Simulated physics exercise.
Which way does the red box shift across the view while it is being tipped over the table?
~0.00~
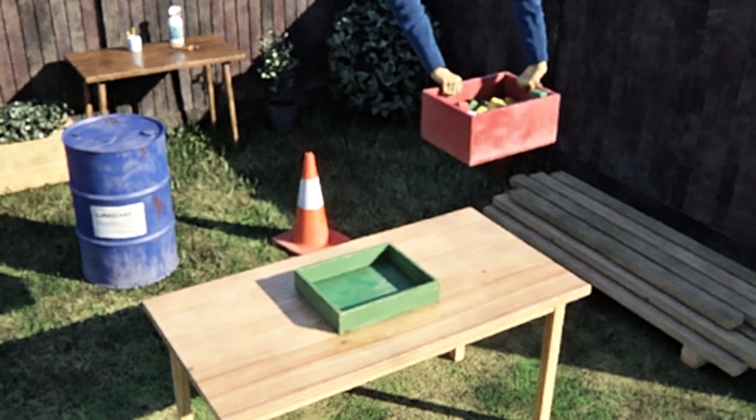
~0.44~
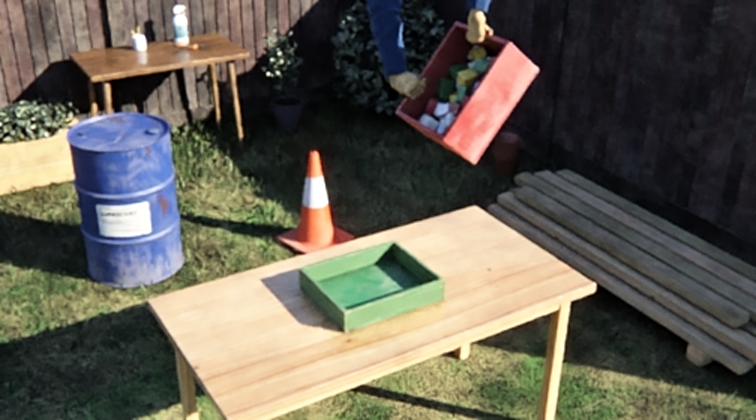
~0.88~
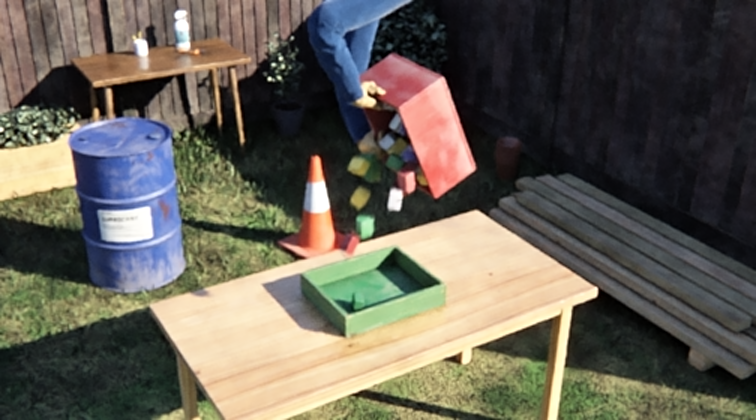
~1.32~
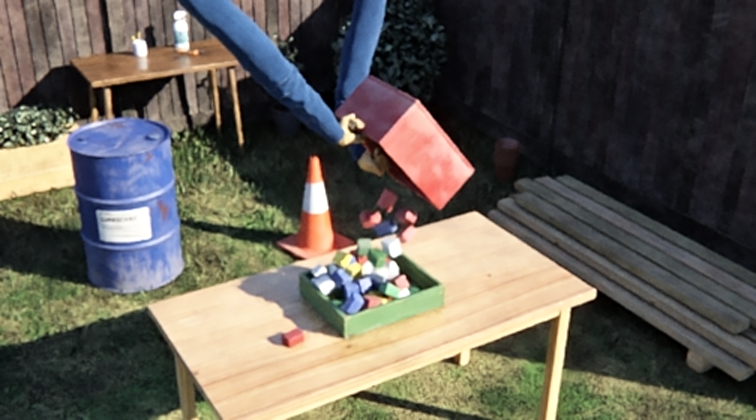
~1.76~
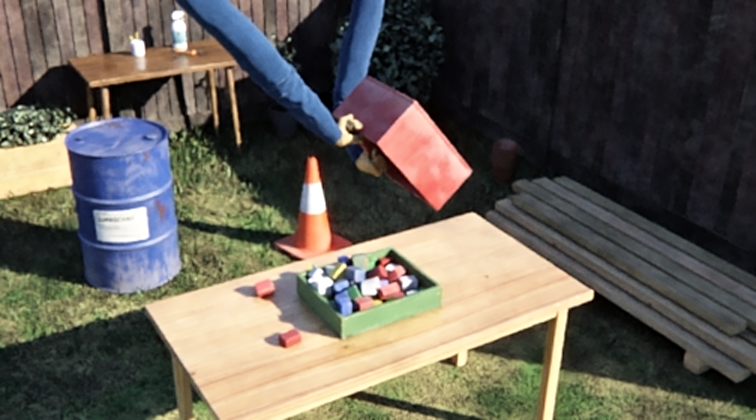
The red box moves to the left as the viewer sees it.
